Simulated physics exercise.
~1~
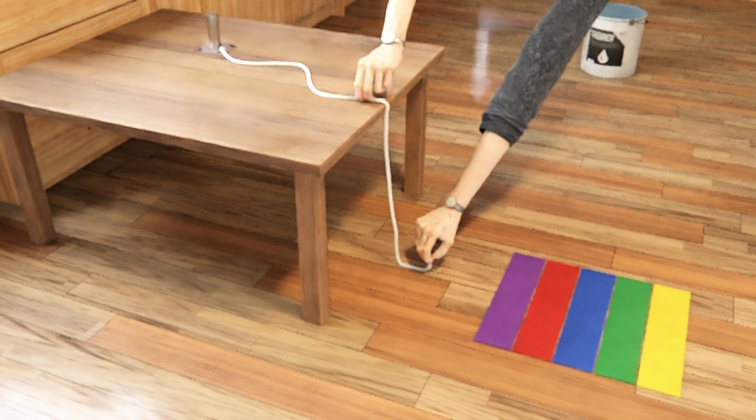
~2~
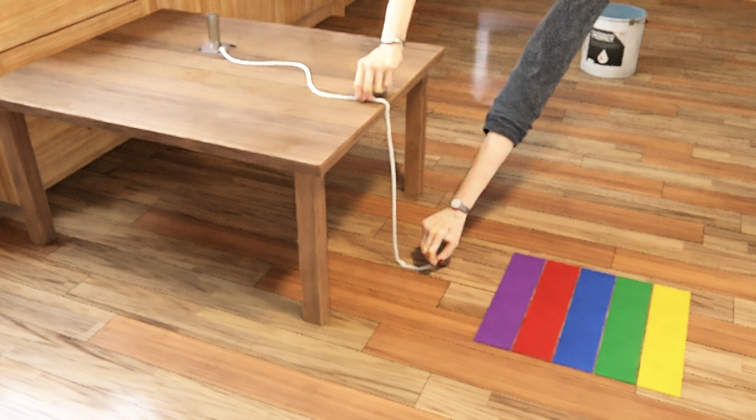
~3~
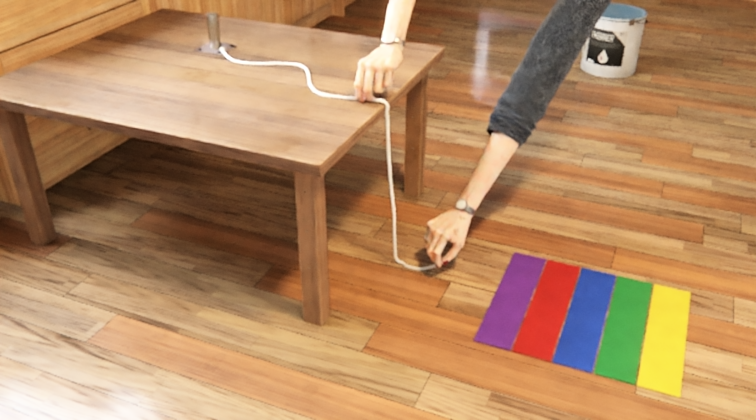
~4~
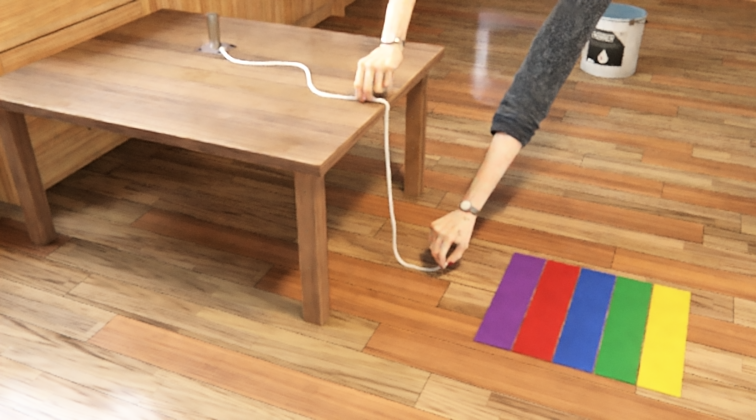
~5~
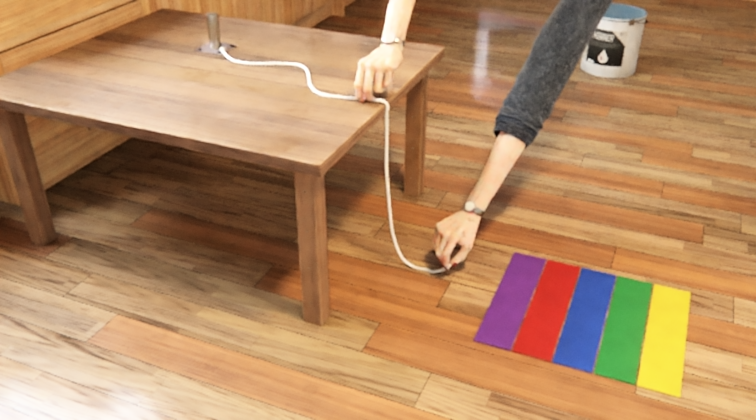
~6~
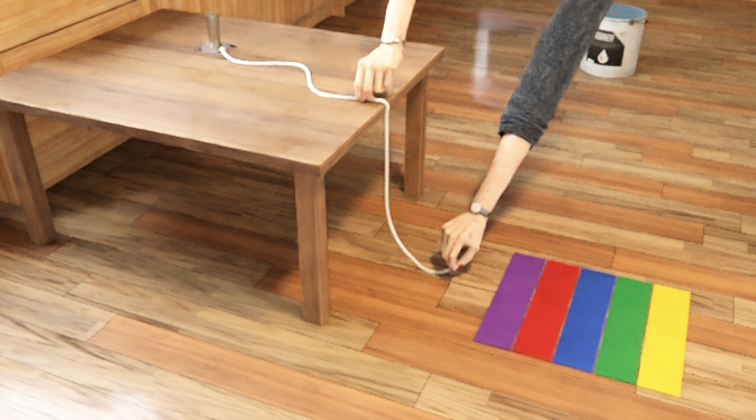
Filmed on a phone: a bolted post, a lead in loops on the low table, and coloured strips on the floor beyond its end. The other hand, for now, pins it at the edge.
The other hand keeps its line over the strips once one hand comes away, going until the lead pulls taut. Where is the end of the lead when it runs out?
Above the blue strip.
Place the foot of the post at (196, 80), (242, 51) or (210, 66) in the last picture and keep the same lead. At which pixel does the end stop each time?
It works out at around (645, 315), (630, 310) and (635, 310) for the three tries.
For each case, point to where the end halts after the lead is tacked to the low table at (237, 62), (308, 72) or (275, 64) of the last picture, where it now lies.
Results: (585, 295); (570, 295); (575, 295).
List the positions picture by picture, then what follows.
The first picture shows end (431, 260); purple (500, 327); red (538, 337); blue (577, 348); green (619, 359); yellow (661, 370).
The second picture shows end (436, 261); lead through (231, 59) (297, 65) (315, 91) (386, 106) (394, 184) (396, 249).
The third picture shows end (441, 263).
The fourth picture shows end (446, 264); lead through (231, 59) (297, 65) (315, 91) (386, 106) (389, 183) (395, 248).
The fifth picture shows end (450, 265).
The sixth picture shows end (457, 266); lead through (231, 59) (297, 65) (315, 91) (386, 106) (387, 182) (402, 247).
Soon after, end near (524, 283); over purple.
Then, end near (566, 293); over red.
At full stretch, end near (592, 299); over blue. The blue one.
